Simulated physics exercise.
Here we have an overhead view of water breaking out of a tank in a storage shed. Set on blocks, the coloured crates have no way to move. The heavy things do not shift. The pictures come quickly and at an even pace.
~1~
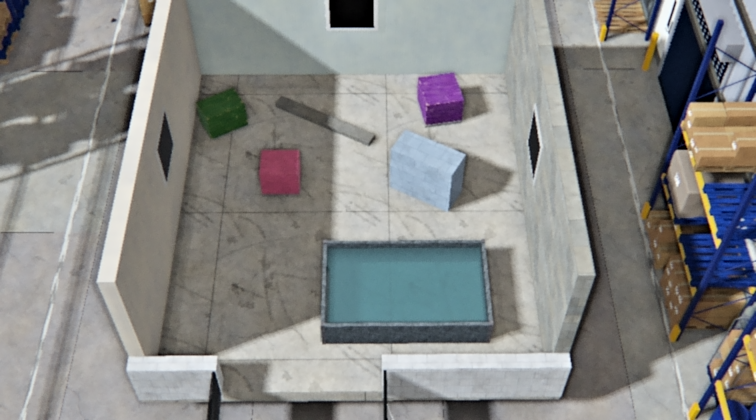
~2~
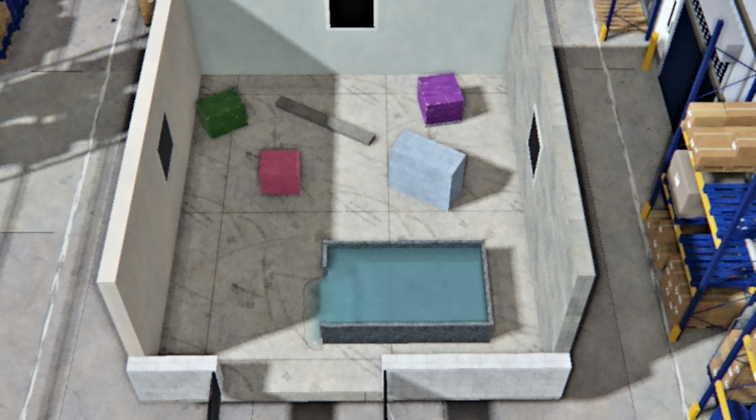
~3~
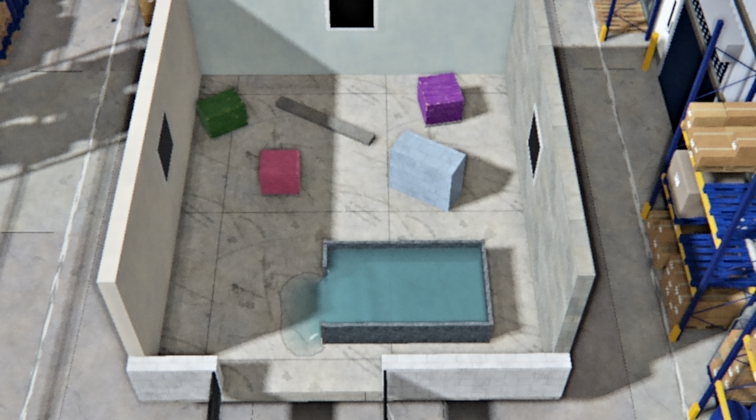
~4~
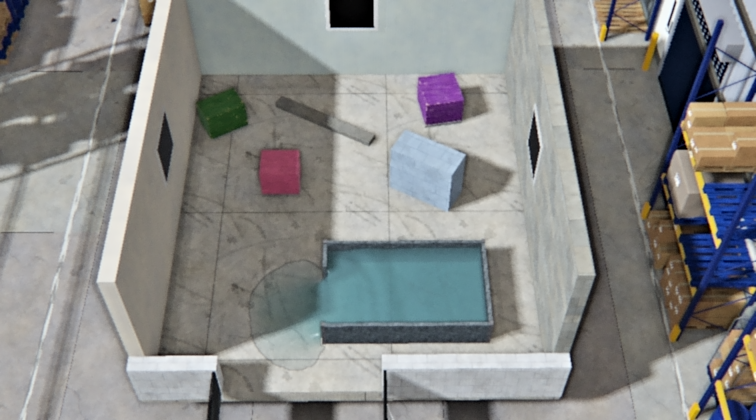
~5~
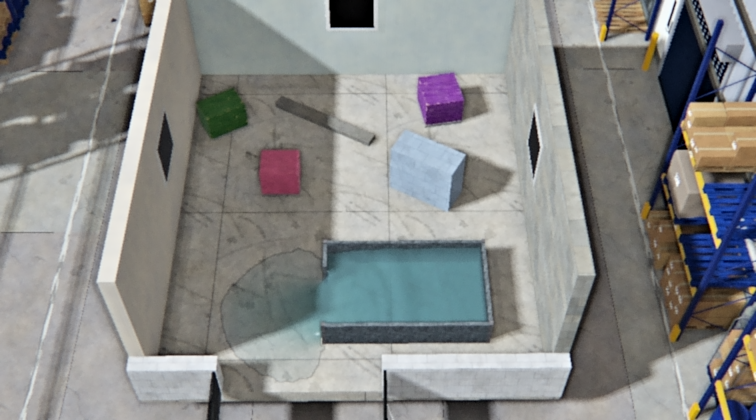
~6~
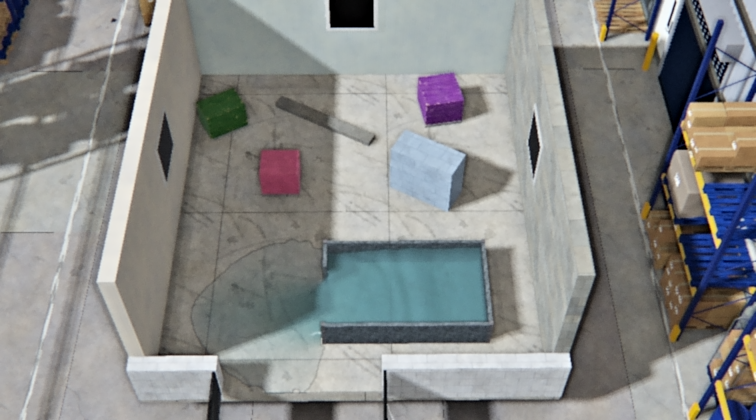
To begin with, still water fills an open tank near the front of a walled shed, with coloured crates and a grey plank behind it. Water then pours out through a gap in the tank's left side and spreads leftward across the floor in a widening, thin sheet, while the crates stay still.
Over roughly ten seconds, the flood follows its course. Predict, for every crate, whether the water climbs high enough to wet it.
The pink crate gets caught by the water, the purple crate doesn't get caught by the water, the green crate gets caught by the water.
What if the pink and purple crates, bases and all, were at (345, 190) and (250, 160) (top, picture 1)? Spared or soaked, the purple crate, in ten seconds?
As I see it, the purple is overtopped within the ten seconds.
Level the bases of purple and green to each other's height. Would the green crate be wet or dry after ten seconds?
Verdict on the green crate: It gets flooded.
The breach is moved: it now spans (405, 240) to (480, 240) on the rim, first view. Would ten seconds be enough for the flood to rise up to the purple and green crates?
One by one: Purple crate is topped; green crate is topped.
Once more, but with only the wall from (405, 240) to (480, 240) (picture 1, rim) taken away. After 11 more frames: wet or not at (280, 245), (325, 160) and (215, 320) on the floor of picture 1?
Spared, then sodden, then spared.
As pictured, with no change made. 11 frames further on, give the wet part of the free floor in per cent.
It should be close to 20 %.
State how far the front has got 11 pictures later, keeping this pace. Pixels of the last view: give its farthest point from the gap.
Close to (186, 178).
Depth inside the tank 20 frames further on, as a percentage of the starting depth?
42 per cent or thereabouts.
A moment on, water covers 20 % of the floor; the pink crate not reached, the purple crate not reached, the green crate not reached.
Next, water covers 20 % of the floor; the pink crate not reached, the purple crate not reached, the green crate not reached.
Then, water covers 25 % of the floor; the pink crate water round its plinth, the purple crate not reached, the green crate water round its plinth.
Later, water covers 45 % of the floor; the pink crate water round its plinth, the purple crate not reached, the green crate water round its plinth.
In the end, water covers 70 % of the floor; the pink crate was topped, the purple crate stayed above the water, the green crate was topped.
